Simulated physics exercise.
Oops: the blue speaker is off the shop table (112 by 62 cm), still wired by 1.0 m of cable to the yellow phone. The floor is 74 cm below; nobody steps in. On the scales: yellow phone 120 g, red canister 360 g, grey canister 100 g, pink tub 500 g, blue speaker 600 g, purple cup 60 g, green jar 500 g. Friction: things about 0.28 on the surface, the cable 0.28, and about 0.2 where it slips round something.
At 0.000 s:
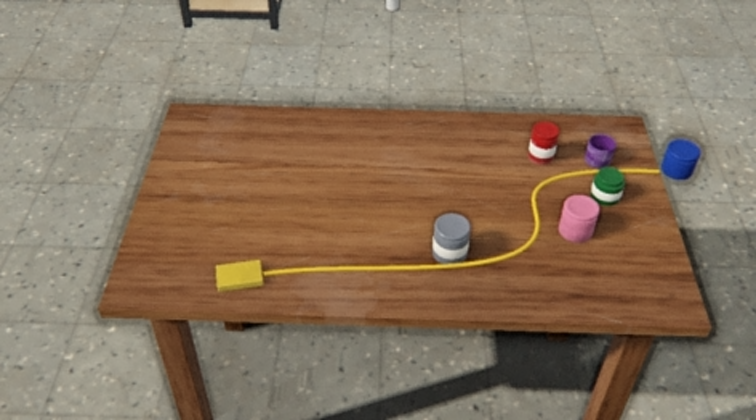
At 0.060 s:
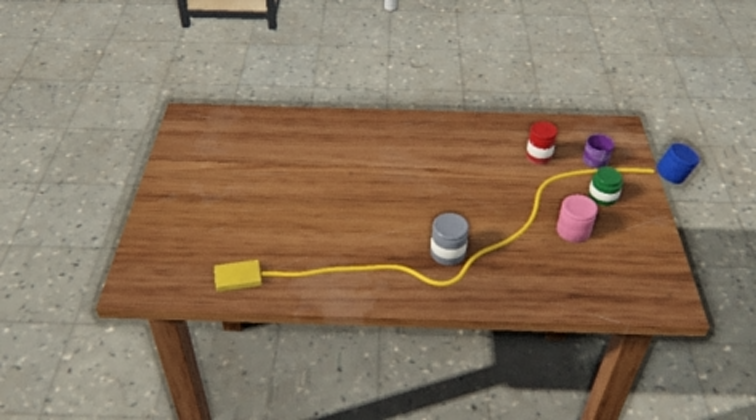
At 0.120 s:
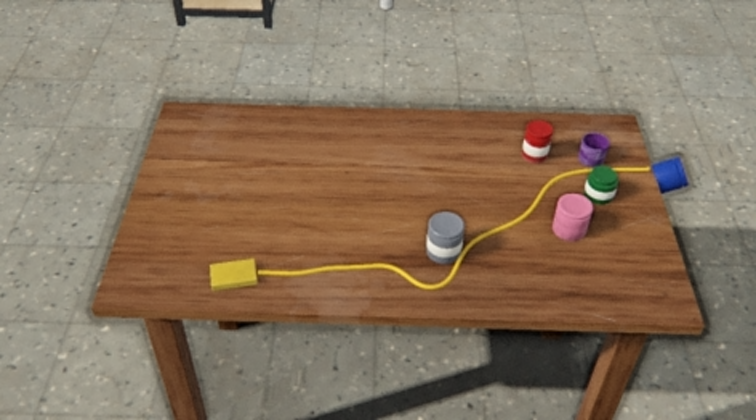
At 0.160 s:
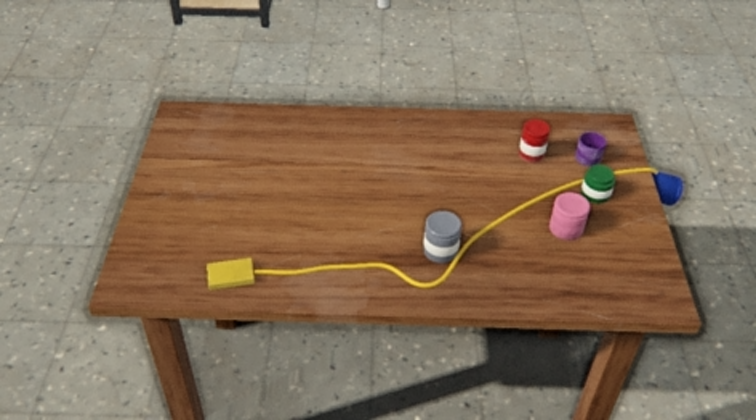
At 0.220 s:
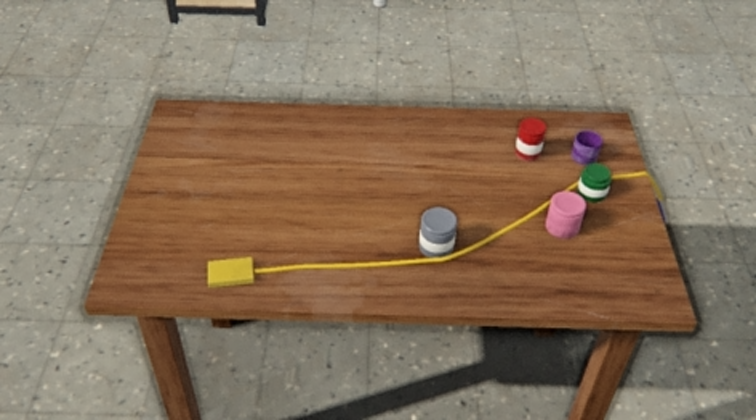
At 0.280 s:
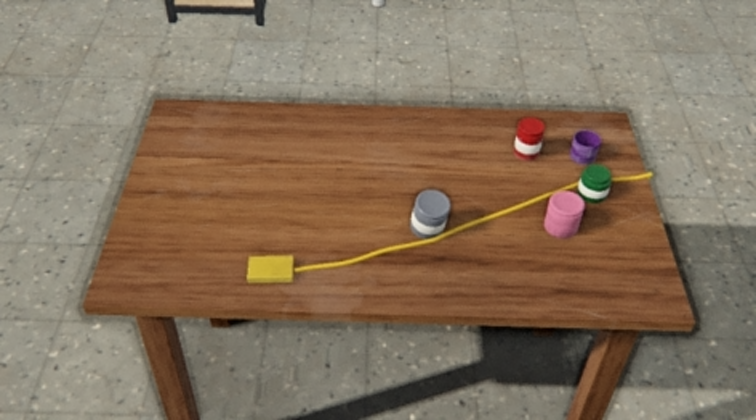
At first, a yellow block sits at the left of a wooden table, its slack yellow cable winding past several containers to a blue object at the right edge. The blue object drops out of view beyond the edge, and the cable straightens, nudging the grey canister and dragging the block slightly right.
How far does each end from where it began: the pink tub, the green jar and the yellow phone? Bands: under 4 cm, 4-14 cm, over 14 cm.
In order: The pink tub shifts a middling way; the green jar hardly moves; the yellow phone ends far away.
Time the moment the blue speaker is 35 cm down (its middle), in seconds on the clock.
That is: 0.36 s.
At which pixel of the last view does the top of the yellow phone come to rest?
Around (529, 166).
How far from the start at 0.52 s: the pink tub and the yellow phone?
Pink tub 0 cm, yellow phone 60 cm.
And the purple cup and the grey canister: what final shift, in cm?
Purple cup 0 cm, grey canister 25 cm.
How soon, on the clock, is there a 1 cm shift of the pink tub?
Pink tub 0.55 s.
After 0.5 s, the cable's tail end at (543, 222); yellow phone 60 cm off its start, grey canister 22 cm off its start, blue speaker over the edge.
After 0.7 s, the cable's tail end at (532, 185); yellow phone 69 cm off its start, pink tub 8 cm off its start, grey canister 25 cm off its start.
After 1.0 s, the cable's tail end at (533, 185); yellow phone 69 cm off its start at (529, 166), pink tub 8 cm off its start at (607, 203), grey canister 25 cm off its start at (405, 139).
After 1.2 s, the cable's tail end at (533, 185); yellow phone 69 cm off its start, pink tub 8 cm off its start, grey canister 25 cm off its start.
After 2.4 s, the cable's tail end at (533, 185); yellow phone 69 cm off its start at (529, 166), pink tub 8 cm off its start at (607, 203), green jar 1 cm off its start at (599, 173), grey canister 25 cm off its start at (405, 139).
